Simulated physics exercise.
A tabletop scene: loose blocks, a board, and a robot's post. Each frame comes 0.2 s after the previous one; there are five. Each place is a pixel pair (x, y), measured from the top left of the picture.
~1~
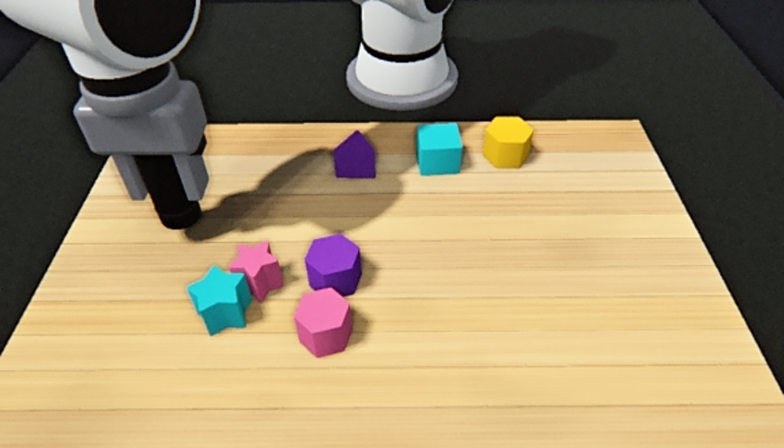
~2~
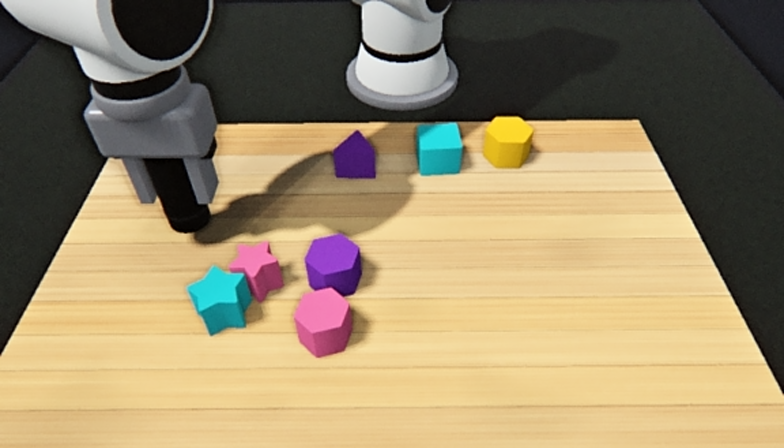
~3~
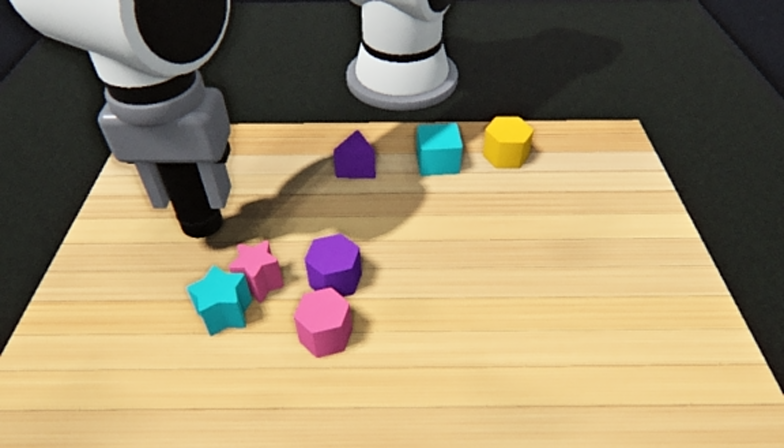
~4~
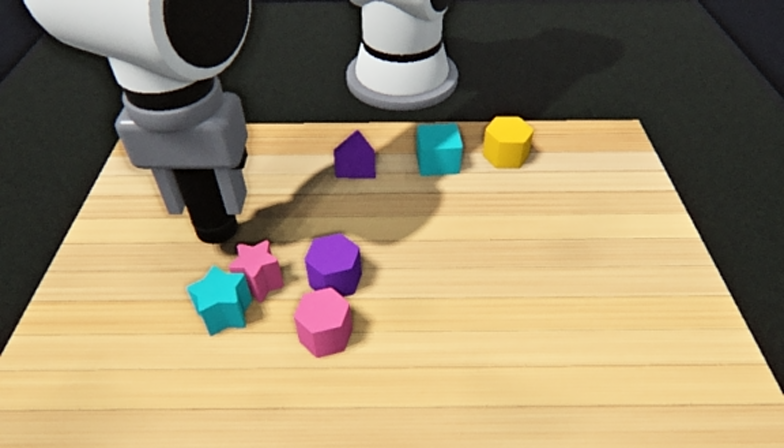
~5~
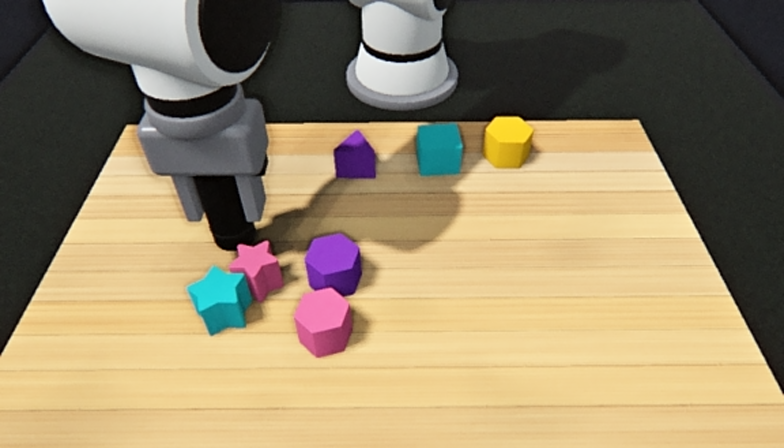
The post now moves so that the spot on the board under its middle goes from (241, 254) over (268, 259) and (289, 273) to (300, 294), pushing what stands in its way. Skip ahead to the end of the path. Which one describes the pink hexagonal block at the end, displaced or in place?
That block is not shifted.
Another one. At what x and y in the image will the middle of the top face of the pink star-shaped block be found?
Its top centre is at about (260, 289).
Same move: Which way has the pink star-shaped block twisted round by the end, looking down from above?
The pink star-shaped block rotates clockwise.
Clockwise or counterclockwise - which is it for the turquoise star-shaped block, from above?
With the clock.
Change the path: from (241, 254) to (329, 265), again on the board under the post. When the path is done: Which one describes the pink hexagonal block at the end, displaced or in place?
Put simply, it stays right there.
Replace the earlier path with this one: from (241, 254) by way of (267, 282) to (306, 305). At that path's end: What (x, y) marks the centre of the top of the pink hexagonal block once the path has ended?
If I read the scene right, the answer is (345, 334).
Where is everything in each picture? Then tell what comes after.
The first frame shows post tip at (182, 217); block tops, turquoise star-shaped block at (216, 287); pink star-shaped block at (253, 257); pink hexagonal block at (322, 309); purple hexagonal block at (332, 253).
The second frame shows post at (191, 220); blocks unchanged.
The third frame shows post at (203, 225); blocks unchanged.
The fourth frame shows post at (218, 231); blocks unchanged.
The fifth frame shows post at (236, 237); turquoise star-shaped block at (216, 287); pink star-shaped block at (253, 257); pink hexagonal block at (322, 309); purple hexagonal block at (332, 253).
On the path given first. Halfway along, post at (277, 249); pink star-shaped block at (259, 267), turned 25° clockwise.
At the end, post at (296, 278); turquoise star-shaped block at (212, 294), turned 25° clockwise; pink star-shaped block at (260, 289), turned 60° clockwise; pink hexagonal block in place; purple hexagonal block at (342, 258), turned 30° anticlockwise.
